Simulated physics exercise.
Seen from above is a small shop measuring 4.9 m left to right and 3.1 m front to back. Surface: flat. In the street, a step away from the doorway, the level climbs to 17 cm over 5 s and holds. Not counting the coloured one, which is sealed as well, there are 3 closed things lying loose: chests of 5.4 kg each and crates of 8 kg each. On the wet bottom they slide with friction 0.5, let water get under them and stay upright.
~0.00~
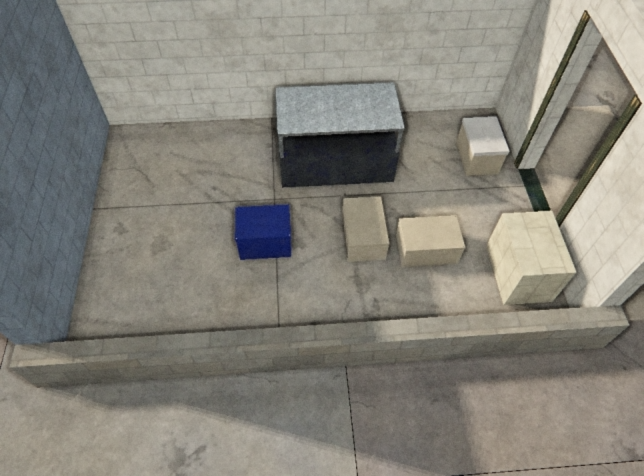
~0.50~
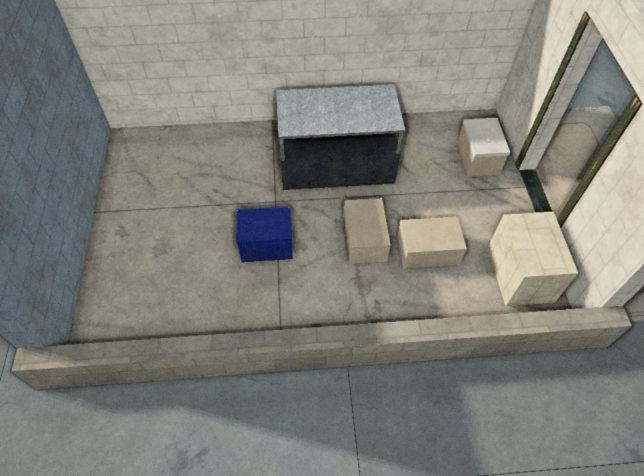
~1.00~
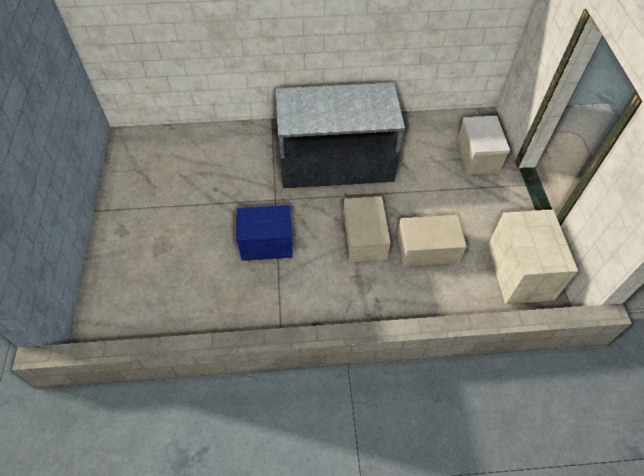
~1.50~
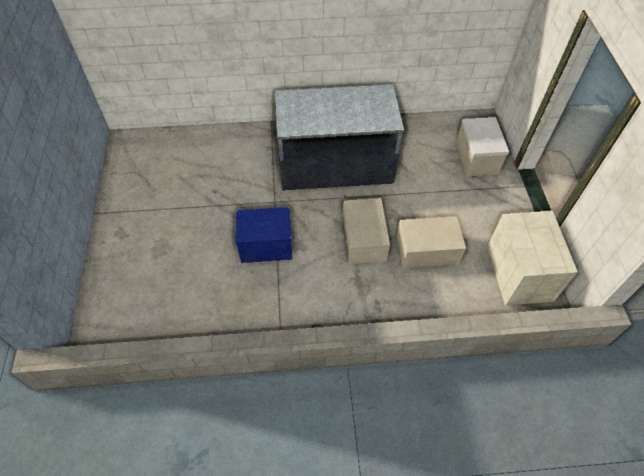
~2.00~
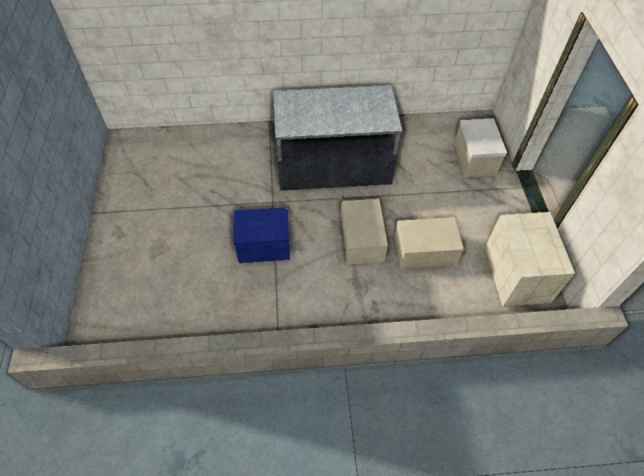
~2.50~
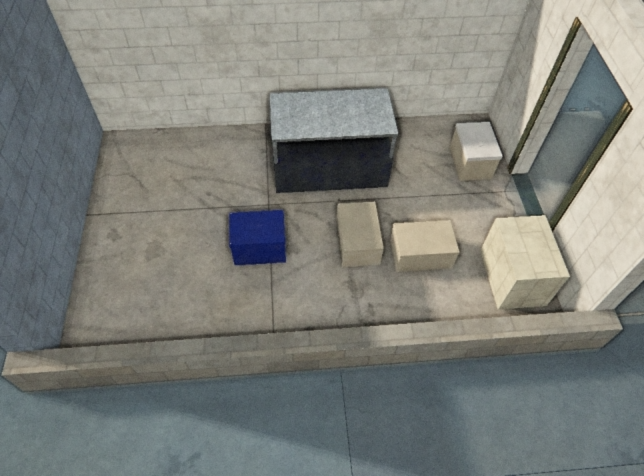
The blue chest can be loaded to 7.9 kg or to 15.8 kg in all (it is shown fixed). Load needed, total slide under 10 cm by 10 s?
I'd say it needs the heavier one.
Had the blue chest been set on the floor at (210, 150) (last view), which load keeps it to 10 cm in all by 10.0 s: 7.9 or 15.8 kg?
The answer: Either weight will do.
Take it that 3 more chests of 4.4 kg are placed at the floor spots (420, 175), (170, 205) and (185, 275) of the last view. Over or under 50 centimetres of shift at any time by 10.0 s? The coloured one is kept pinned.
In turn: Beyond it, beyond it, within it.
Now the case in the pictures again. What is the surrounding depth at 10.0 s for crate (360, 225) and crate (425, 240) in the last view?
I'd estimate 3 cm for the first and 7 cm for the second.
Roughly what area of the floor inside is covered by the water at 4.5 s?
At that time the wet patch spans about 3.0 m2.
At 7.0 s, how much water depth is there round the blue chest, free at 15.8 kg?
About 4 cm.
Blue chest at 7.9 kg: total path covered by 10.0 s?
Adding it all up, something like 100 cm.
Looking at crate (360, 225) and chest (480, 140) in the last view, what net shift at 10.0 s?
In turn: 200 cm, 20 cm.
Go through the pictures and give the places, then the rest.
The first picture shows the blue chest at (263, 221), on the bottom; 0.0 m2 under water; 0 of 4 have shifted.
The second picture shows the blue chest at (264, 224), on the bottom; water covers 0.0 m2; 0 of 4 have shifted.
The third picture shows the blue chest at (264, 222) rests on the ground; water covers 0.0 m2; 0 of 4 have shifted.
The fourth picture shows the blue chest at (263, 224), on the bottom; 0.0 m2 under water; 0 of 4 have shifted.
The fifth picture shows the blue chest at (261, 225), on the bottom; water covers 0.0 m2; 0 of 4 have shifted.
The sixth picture shows the blue chest at (257, 227), on the bottom; 0.1 m2 under water; 0 of 4 have shifted.
After 3.5 s the blue chest would be 0 cm from its start with 7.9 kg and 0 cm from its start with 15.8 kg; 0 cm of water round it then.
After 4.5 s the blue chest would be 0 cm from its start with 7.9 kg and 0 cm from its start with 15.8 kg; 0 cm of water round it then.
After 7.0 s the blue chest would be 8 cm from its start with 7.9 kg and 0 cm from its start with 15.8 kg; 4 cm of water round it then.
After 10.0 s the blue chest would be 109 cm from its start with 7.9 kg and 0 cm from its start with 15.8 kg; 4 cm of water round it then.
